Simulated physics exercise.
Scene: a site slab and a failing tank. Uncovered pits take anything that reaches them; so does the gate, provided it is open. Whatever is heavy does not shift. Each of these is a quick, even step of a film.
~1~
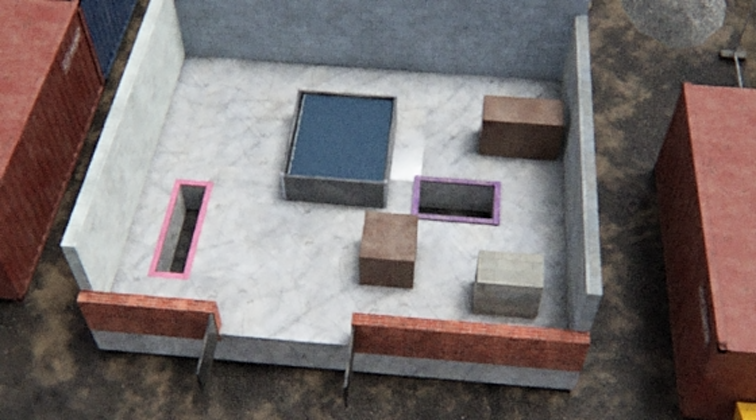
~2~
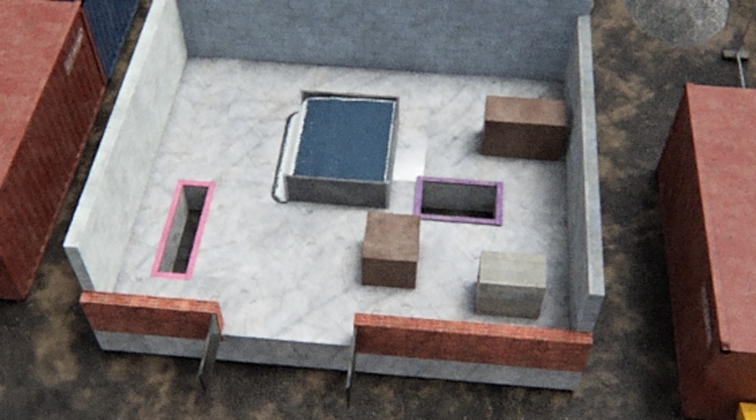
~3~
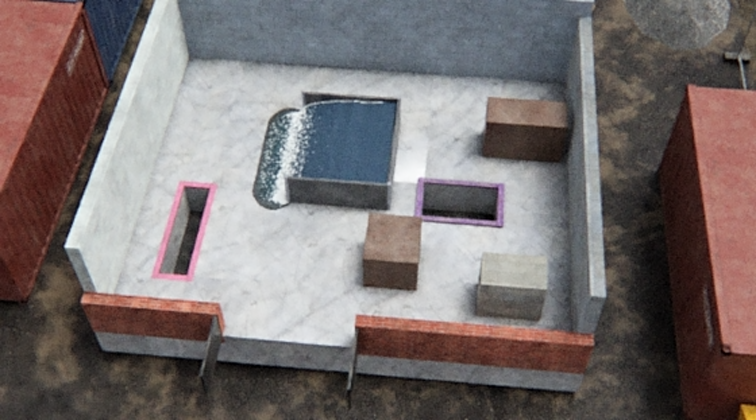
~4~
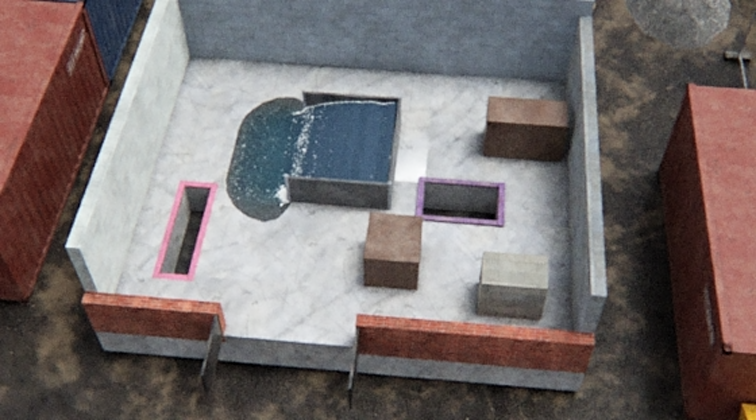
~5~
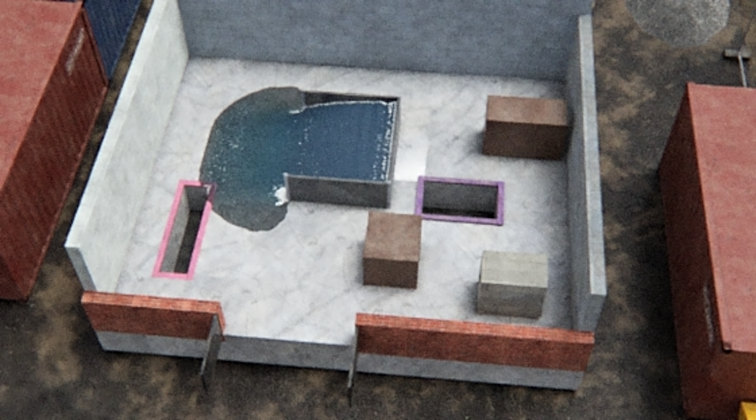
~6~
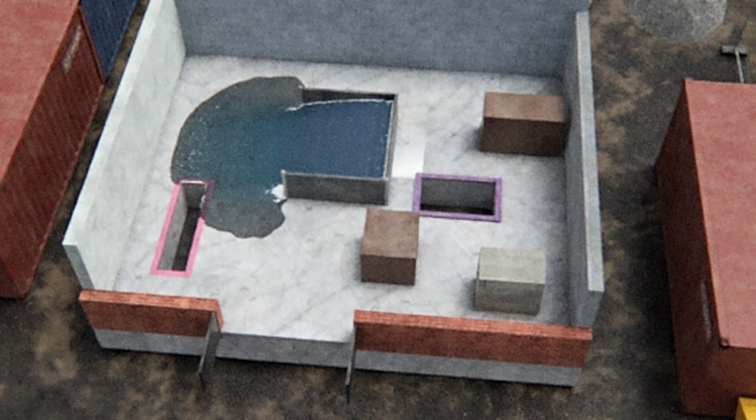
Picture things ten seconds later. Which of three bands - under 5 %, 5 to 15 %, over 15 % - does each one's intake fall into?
As I see it, I'd say the gate drains very little - not reaching five per cent; I'd say the pink pit drains a lot - upwards of fifteen per cent; I'd say the purple pit drains very little - not reaching five per cent.
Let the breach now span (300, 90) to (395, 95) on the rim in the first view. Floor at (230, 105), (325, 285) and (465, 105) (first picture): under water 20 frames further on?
One after the other: Under water, free of water, under water.
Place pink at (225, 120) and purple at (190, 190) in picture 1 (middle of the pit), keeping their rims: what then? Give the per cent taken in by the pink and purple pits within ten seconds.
The pink pit takes around 55 percent, while the purple pit takes around 20 percent.
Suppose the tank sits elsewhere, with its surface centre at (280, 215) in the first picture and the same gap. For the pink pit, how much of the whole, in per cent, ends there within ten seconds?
Share for the pink pit - 85 in a hundred.
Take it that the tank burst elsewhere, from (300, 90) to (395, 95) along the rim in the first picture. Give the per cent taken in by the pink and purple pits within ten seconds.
The pink pit gets 14 per cent and the purple pit 6 per cent.
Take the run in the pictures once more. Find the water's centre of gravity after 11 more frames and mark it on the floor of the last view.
About (248, 143) in the last view.
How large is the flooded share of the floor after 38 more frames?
Around 65 percent, give or take.
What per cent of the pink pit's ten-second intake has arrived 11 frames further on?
Close to 25 percent.
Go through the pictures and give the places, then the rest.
The first frame shows still water in the open tank at (341, 137).
In the second frame, the front is at (284, 201), out from the gap at (297, 149).
In the third frame, water pours out at (298, 152) and has run to (290, 110).
In the fourth frame, the front is at (248, 211), out from the gap at (299, 152).
In the fifth frame, the front is at (217, 208), out from the gap at (298, 151).
In the sixth frame, the front is at (175, 174), out from the gap at (296, 149).
A moment on, water covers 25 % of the floor; the gate 0 %, the pink pit 4 %, the purple pit 0 %.
Next, water covers 30 % of the floor; the gate 0 %, the pink pit 10 %, the purple pit 0 %.
Then, water covers 35 % of the floor; the gate 0 %, the pink pit 20 %, the purple pit 0 %.
Later, water covers 65 % of the floor; the gate 0 %, the pink pit 32 %, the purple pit 0 %.
In the end, water covers 80 % of the floor; the gate 1 %, the pink pit 39 %, the purple pit 0 %.
